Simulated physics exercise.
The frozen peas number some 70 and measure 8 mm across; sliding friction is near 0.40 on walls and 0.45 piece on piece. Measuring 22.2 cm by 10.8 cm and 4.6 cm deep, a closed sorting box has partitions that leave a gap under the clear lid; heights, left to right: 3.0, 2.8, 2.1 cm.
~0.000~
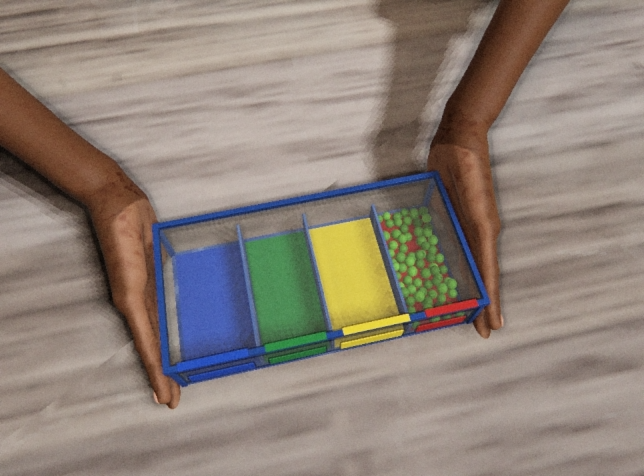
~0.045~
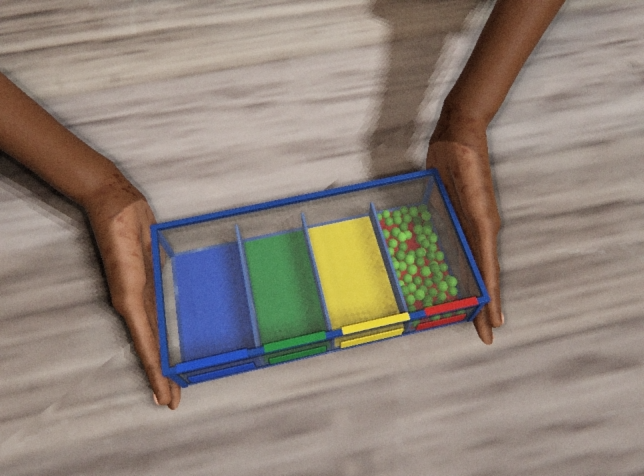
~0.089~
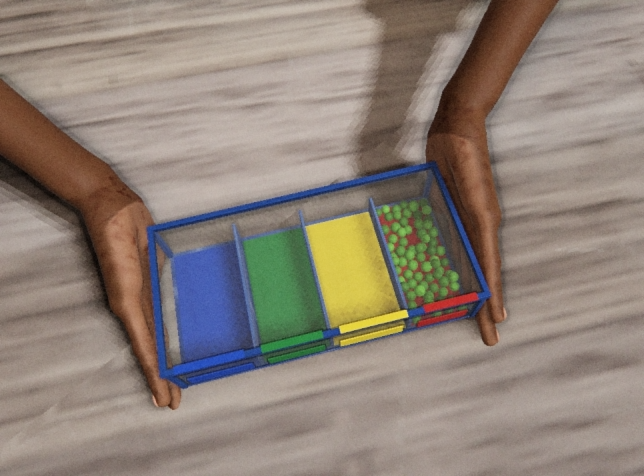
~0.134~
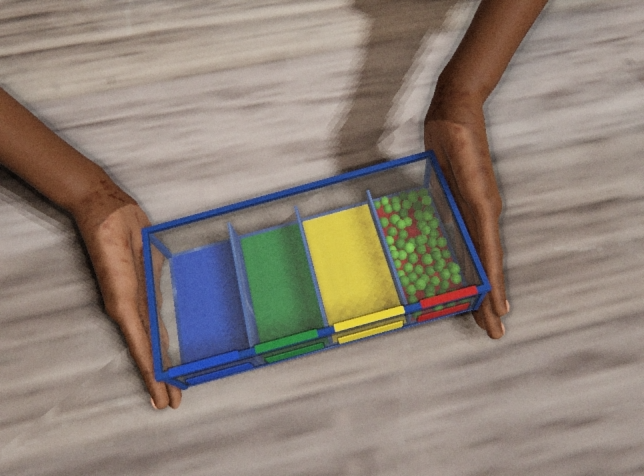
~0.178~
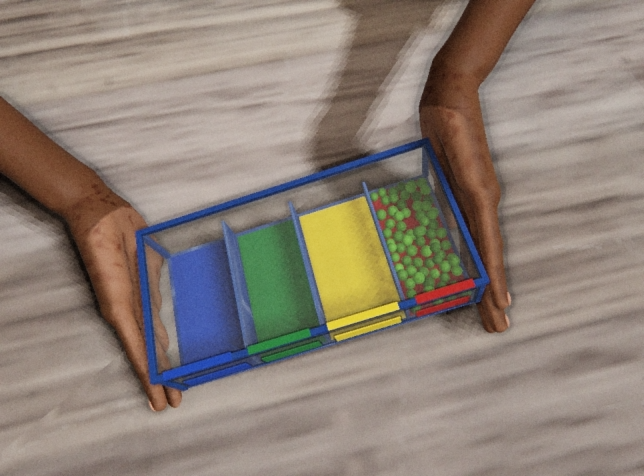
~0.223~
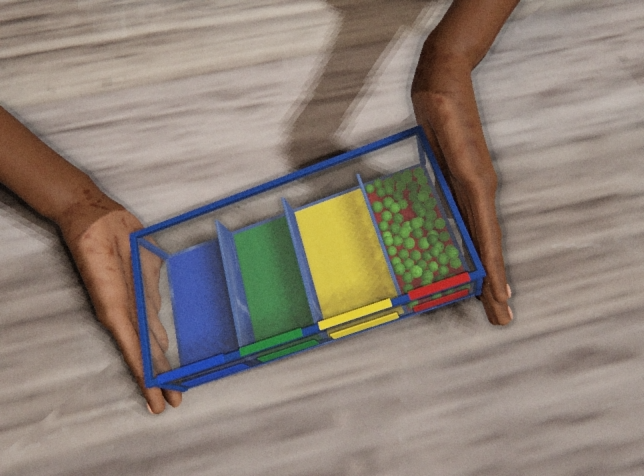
In the video, two hands hold a clear-lidded box with blue, green, yellow and red sections, small green and red balls filling the rightmost one, and tilt it so the right end rises while the balls stay in their section.
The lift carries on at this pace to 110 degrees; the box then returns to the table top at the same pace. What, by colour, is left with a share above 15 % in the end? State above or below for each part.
Red: Below. Blue: Above. Green: Below. Yellow: Below.
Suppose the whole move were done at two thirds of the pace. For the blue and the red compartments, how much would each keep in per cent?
In that case blue keeps 100 per cent while red keeps 0 per cent.
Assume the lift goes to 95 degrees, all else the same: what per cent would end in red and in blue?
In per cent, red 0 and blue 45.
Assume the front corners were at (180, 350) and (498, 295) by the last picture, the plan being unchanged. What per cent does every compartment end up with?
Final per cent - red: 100; blue: 0; green: 0; yellow: 0.
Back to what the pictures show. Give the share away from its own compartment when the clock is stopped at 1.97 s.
Around 100 percent.
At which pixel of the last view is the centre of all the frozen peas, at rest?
Resting centre estimate: Around (200, 337).
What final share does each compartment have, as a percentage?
Red 0, blue 95, green 0, yellow 0.
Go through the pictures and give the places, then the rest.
In the first picture, box tilt 0 degrees, front corners at (170, 368) and (483, 300); red 100 %.
In the second picture, box tilt 1 degrees, front corners at (169, 369) and (483, 298).
In the third picture, box tilt 3 degrees, front corners at (167, 371) and (483, 293), lowest corner left front.
In the fourth picture, box tilt 7 degrees, front corners at (162, 374) and (483, 286), lowest corner left front.
In the fifth picture, box tilt 11 degrees, front corners at (157, 377) and (481, 279), lowest corner left front.
In the sixth picture, box tilt 16 degrees, front corners at (152, 380) and (477, 272), lowest corner left front; red 100 %. The box's pace is about 95 degrees a second.
After 1.27 s, tilt 110 degrees; red 25 %, blue 5 %, green 5 %, yellow 65 %.
After 1.97 s, tilt 50 degrees; blue 95 %, yellow 5 %.
After 2.70 s, tilt 0 degrees; blue 95 %.
By 3.2 s all is still; red 0 %, blue 95 %, green 0 %, yellow 0 %.
